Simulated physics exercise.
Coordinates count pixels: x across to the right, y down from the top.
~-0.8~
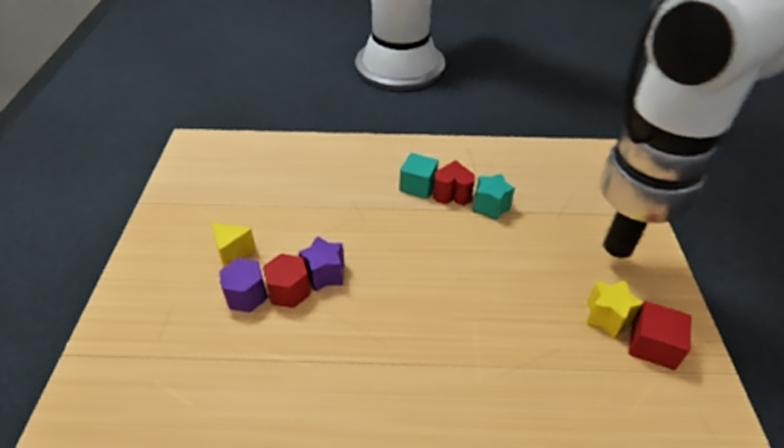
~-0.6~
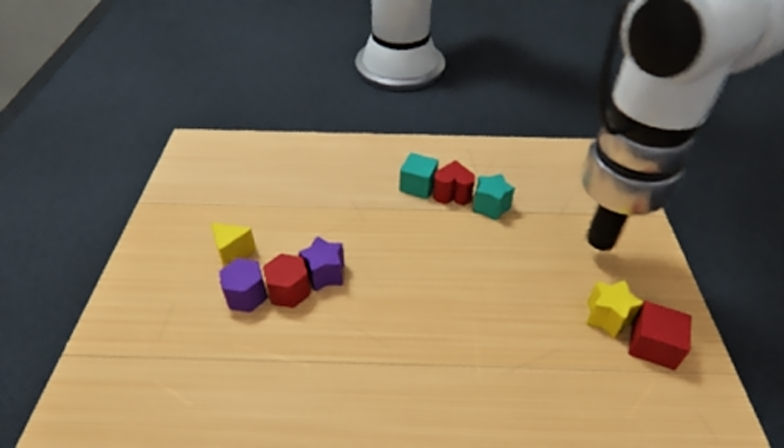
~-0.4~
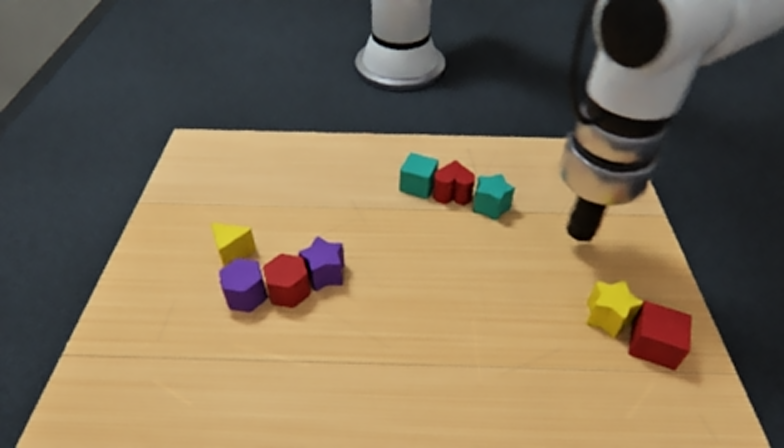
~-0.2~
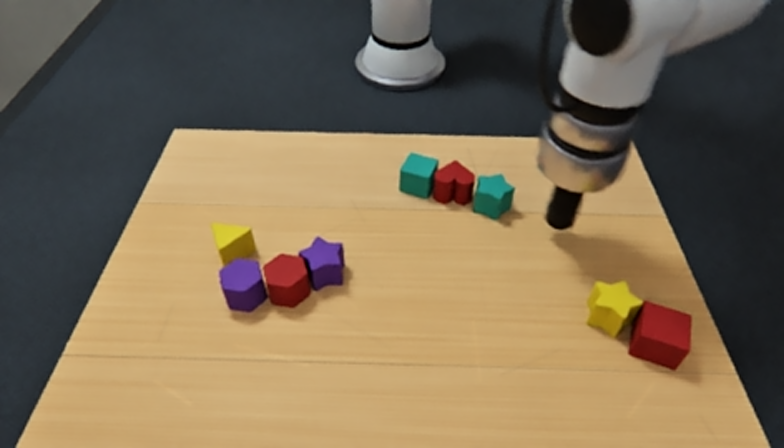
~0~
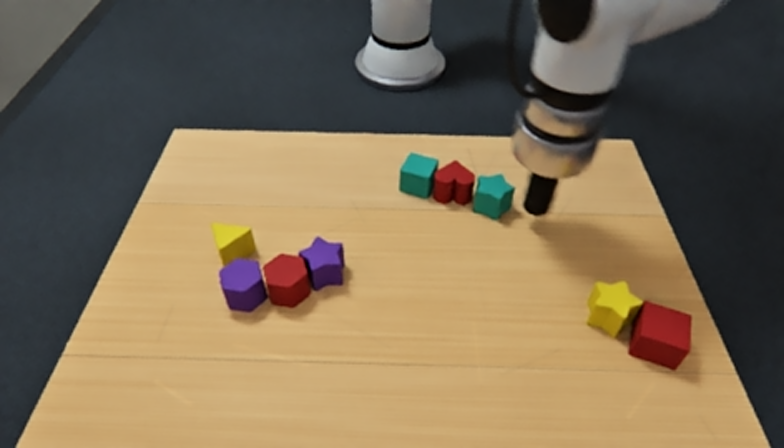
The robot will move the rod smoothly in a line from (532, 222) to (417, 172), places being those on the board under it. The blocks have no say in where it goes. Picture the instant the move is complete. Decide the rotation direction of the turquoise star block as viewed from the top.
From above, clockwise.
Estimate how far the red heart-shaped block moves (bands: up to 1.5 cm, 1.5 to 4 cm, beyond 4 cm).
Distance: More than 4 cm.
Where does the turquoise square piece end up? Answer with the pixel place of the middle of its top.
Put as a pixel place, it's (395, 161).
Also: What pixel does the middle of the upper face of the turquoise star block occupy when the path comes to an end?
I expect it at (451, 144).
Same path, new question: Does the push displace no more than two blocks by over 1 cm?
Final answer: No.
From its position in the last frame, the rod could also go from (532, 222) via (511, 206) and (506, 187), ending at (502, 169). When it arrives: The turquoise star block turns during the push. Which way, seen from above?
It spins against the clock.
The first path, step by step. One third of the way, rod at (494, 190); turquoise square piece at (409, 164); red heart-shaped block at (440, 165), turned 35° anticlockwise; turquoise star block at (475, 168).
Two thirds of the way, rod at (454, 173); turquoise square piece at (398, 161), turned 35° anticlockwise; red heart-shaped block at (425, 148), turned 95° anticlockwise; turquoise star block at (456, 149), turned 50° clockwise.
At the end, rod at (418, 157); turquoise square piece at (395, 161), turned 50° anticlockwise; red heart-shaped block at (406, 133), turned 60° anticlockwise; turquoise star block at (451, 144), turned 85° clockwise.
